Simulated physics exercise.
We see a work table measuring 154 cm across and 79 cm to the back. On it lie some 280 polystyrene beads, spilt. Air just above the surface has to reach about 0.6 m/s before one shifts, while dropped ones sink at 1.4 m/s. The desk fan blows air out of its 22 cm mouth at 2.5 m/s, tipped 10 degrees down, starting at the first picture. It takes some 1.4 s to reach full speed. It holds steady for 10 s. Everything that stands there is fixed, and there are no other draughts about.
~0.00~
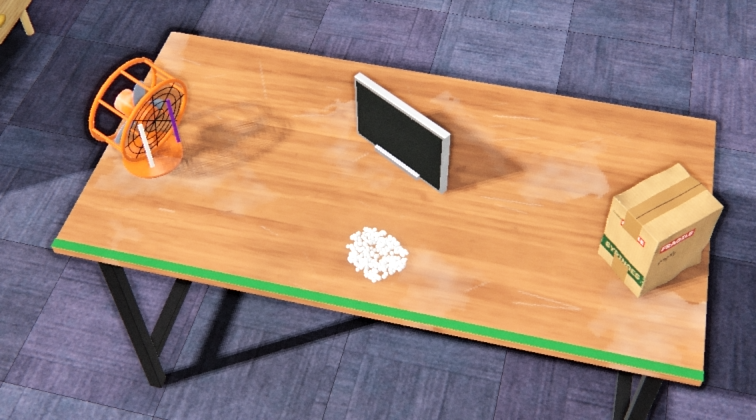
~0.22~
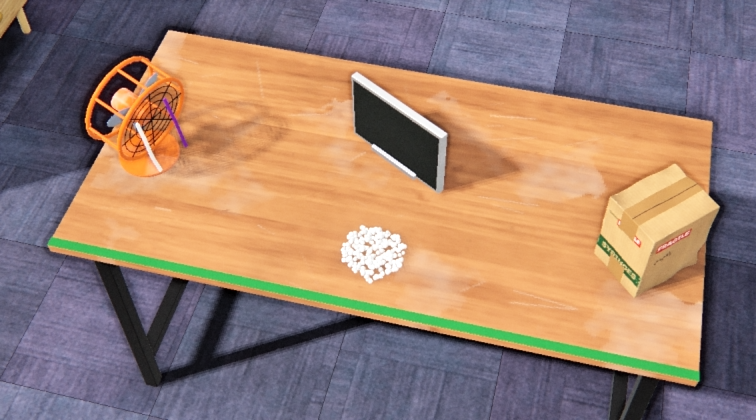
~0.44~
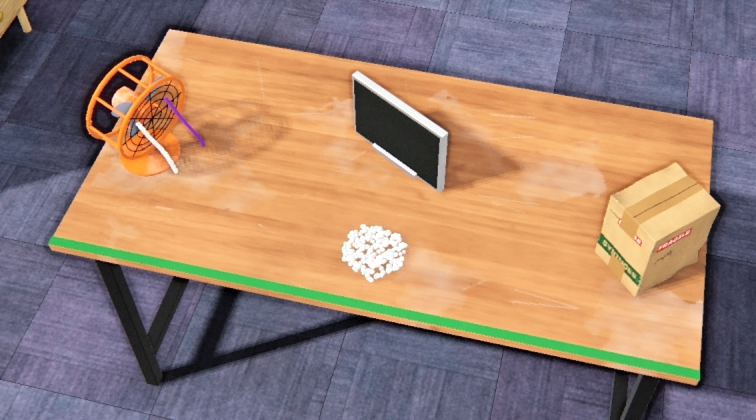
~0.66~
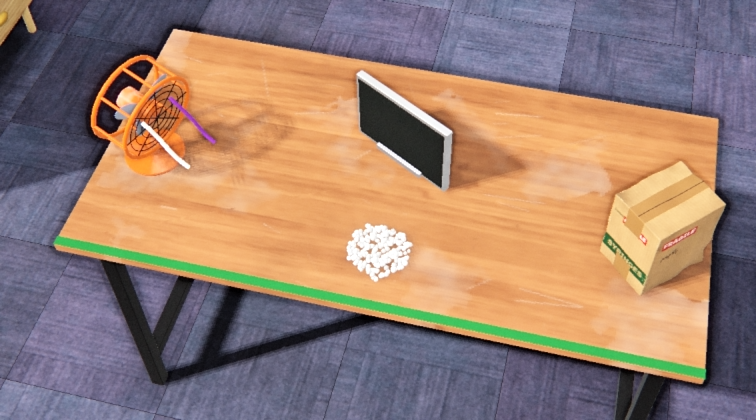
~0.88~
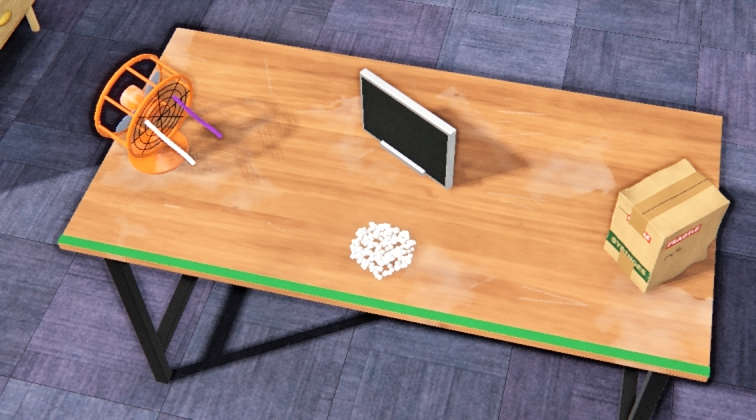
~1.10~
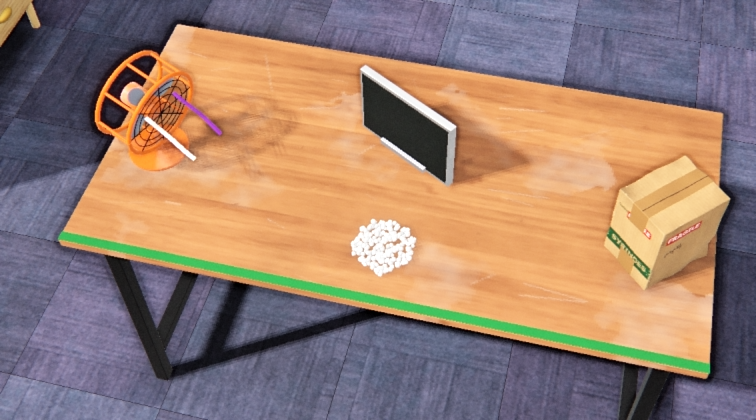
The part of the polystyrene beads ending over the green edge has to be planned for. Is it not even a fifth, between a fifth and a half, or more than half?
The fraction over that edge is going to exceed half.
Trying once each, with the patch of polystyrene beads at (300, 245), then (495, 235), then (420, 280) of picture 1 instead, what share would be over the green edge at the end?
About 90, 0 and 70 in a hundred, in that order.
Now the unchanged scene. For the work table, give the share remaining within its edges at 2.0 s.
I reckon some 40 %.
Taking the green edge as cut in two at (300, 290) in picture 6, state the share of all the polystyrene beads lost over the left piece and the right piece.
0 % left and 60 % right.
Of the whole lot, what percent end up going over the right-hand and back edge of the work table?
I'd say near 30 percent right-hand and close to 0 percent back.
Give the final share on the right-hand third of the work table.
I'd put it at about 10 percent.
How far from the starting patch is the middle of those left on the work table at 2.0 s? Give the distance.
Around 60 cm from the start.
After 2.0 s, 51 % are on the move or not yet settled, 60 % are over the green edge; the middle of those still in play is near (669, 305).
After 3.2 s, 10 % are on the move or not yet settled, 61 % are over the green edge.
After 5.5 s, 6 % are on the move or not yet settled, 61 % are over the green edge.
After 10.0 s, at the end, 61 % are over the green edge.
